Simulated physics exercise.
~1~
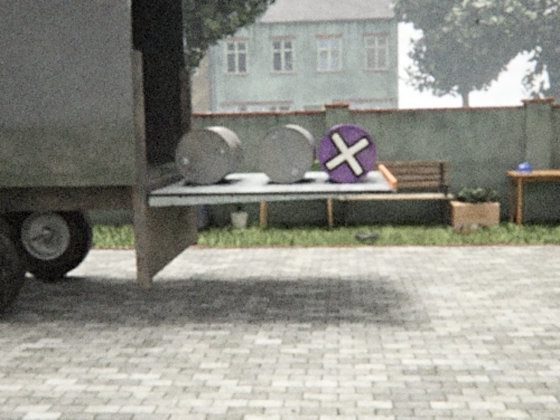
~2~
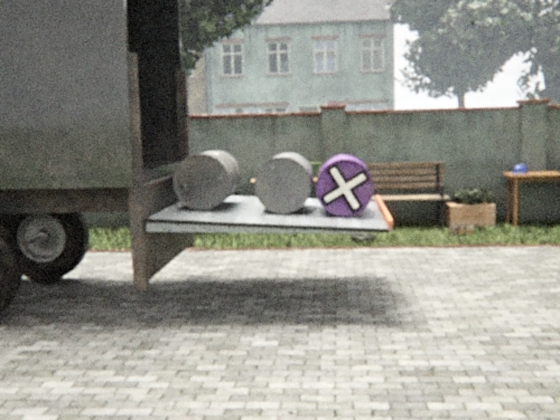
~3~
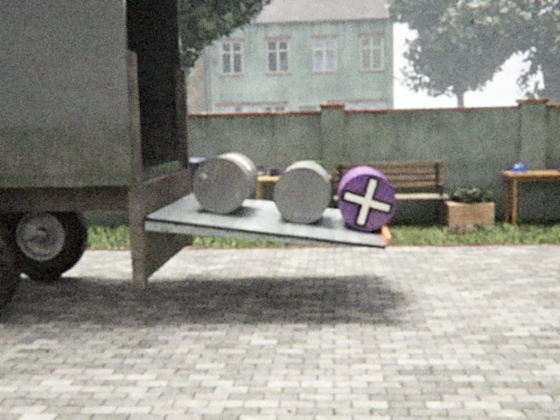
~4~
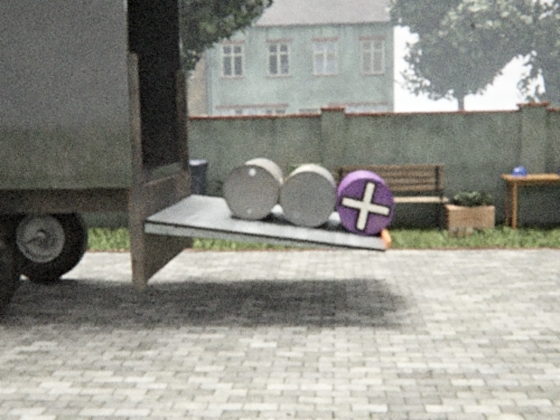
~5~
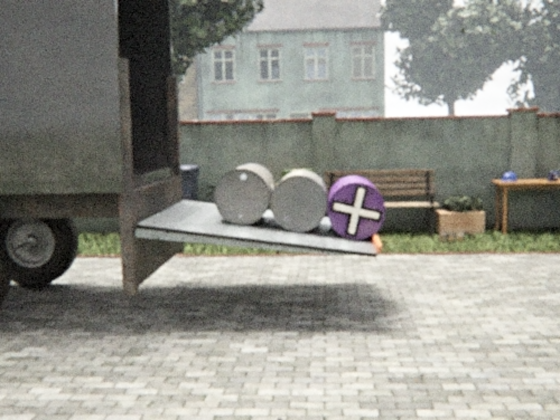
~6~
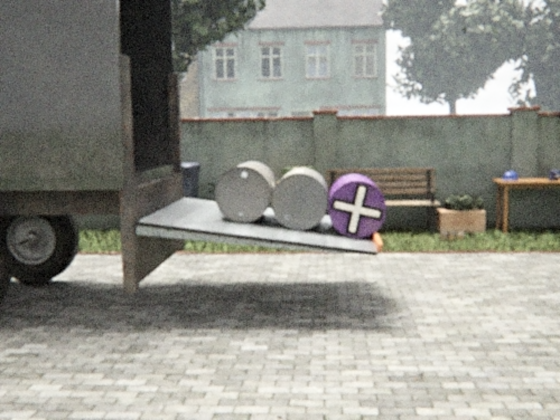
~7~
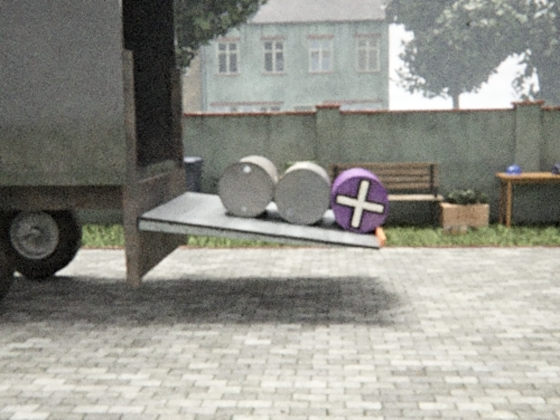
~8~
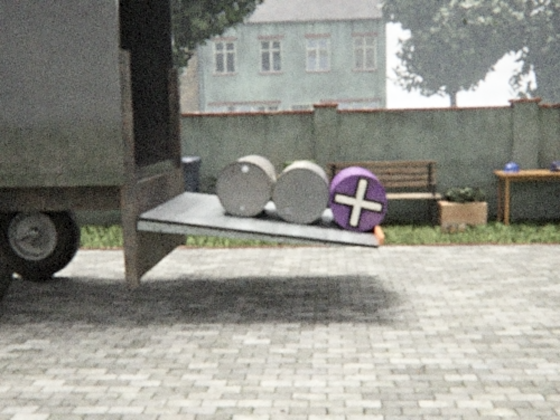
Purple drum with white cross and two grey drums rolling right as a lorry's tail platform sinks and tilts, all staying aboard.
